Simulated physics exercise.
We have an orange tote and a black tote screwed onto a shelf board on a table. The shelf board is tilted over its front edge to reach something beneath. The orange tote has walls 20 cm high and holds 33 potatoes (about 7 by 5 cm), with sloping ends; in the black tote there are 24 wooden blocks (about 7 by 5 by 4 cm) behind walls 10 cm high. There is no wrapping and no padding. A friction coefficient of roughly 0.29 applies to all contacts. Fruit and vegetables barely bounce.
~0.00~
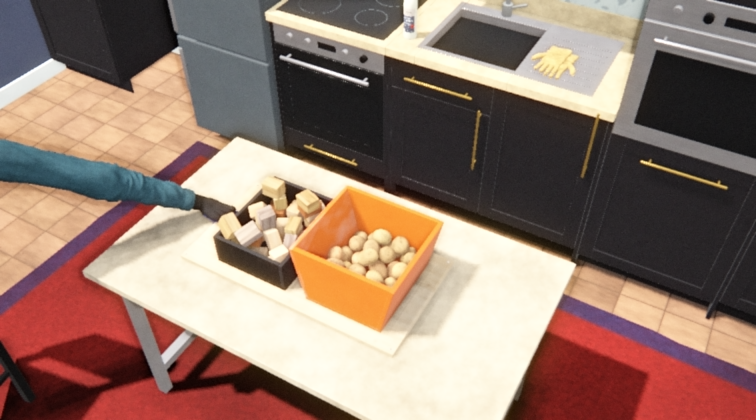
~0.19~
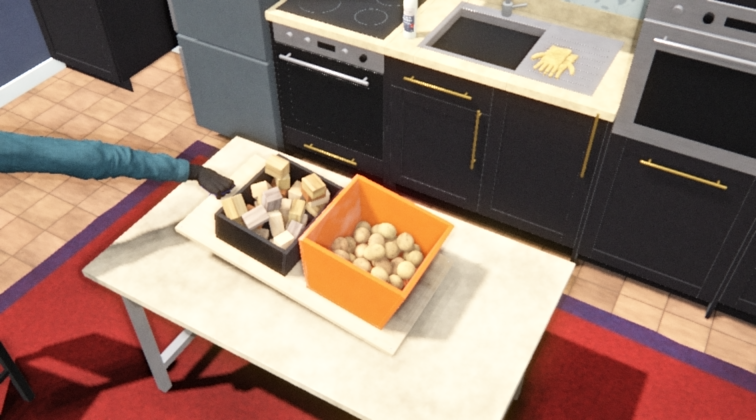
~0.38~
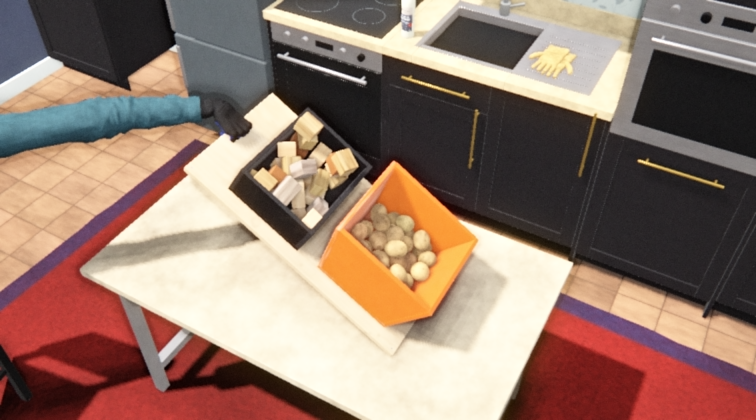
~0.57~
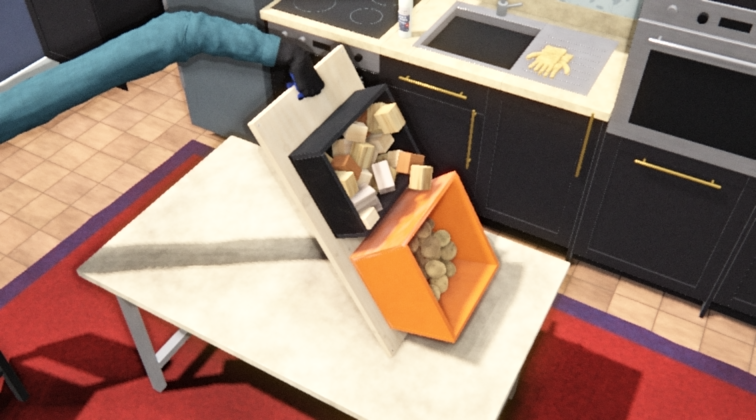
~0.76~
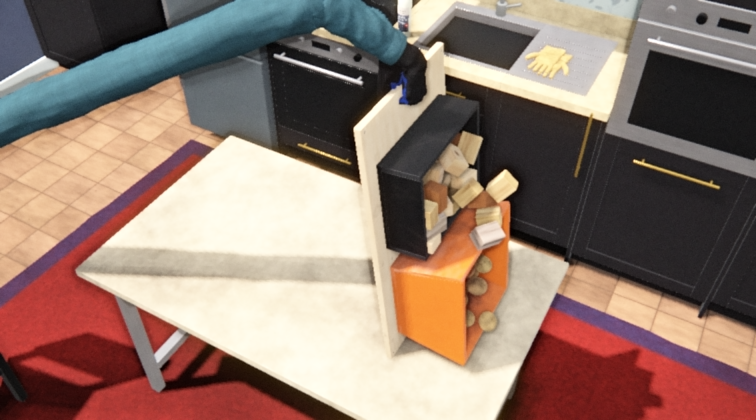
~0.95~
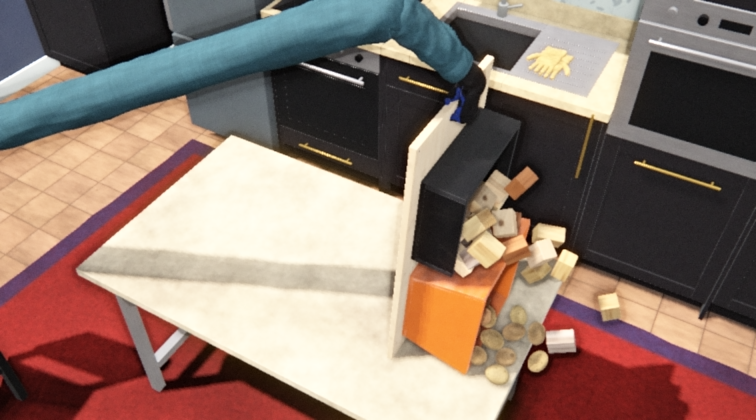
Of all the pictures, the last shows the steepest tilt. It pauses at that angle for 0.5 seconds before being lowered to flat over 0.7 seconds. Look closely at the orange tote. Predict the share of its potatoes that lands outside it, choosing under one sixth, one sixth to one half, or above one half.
The share outside is above one half.
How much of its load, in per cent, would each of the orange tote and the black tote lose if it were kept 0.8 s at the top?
That would cost orange tote 100 per cent of its load and black tote 90 per cent.
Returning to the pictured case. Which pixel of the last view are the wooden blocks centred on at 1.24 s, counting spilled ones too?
Near (537, 311) in pixels.
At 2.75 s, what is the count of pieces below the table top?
Roughly 40.
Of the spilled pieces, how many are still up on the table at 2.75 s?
I'd say close to 12 in all.
After 1.24 s, tilt 93°; 20 of 33 out of the orange tote and 20 of 24 out of the black tote.
After 1.60 s, tilt 82°; 29 of 33 out of the orange tote and 20 of 24 out of the black tote.
After 2.10 s, tilt 1°; 33 of 33 out of the orange tote and 21 of 24 out of the black tote.
When it is over (at 2.75 s), 33 of 33 out of the orange tote and 21 of 24 out of the black tote. Asked share, 33 of 33, 100 per cent.
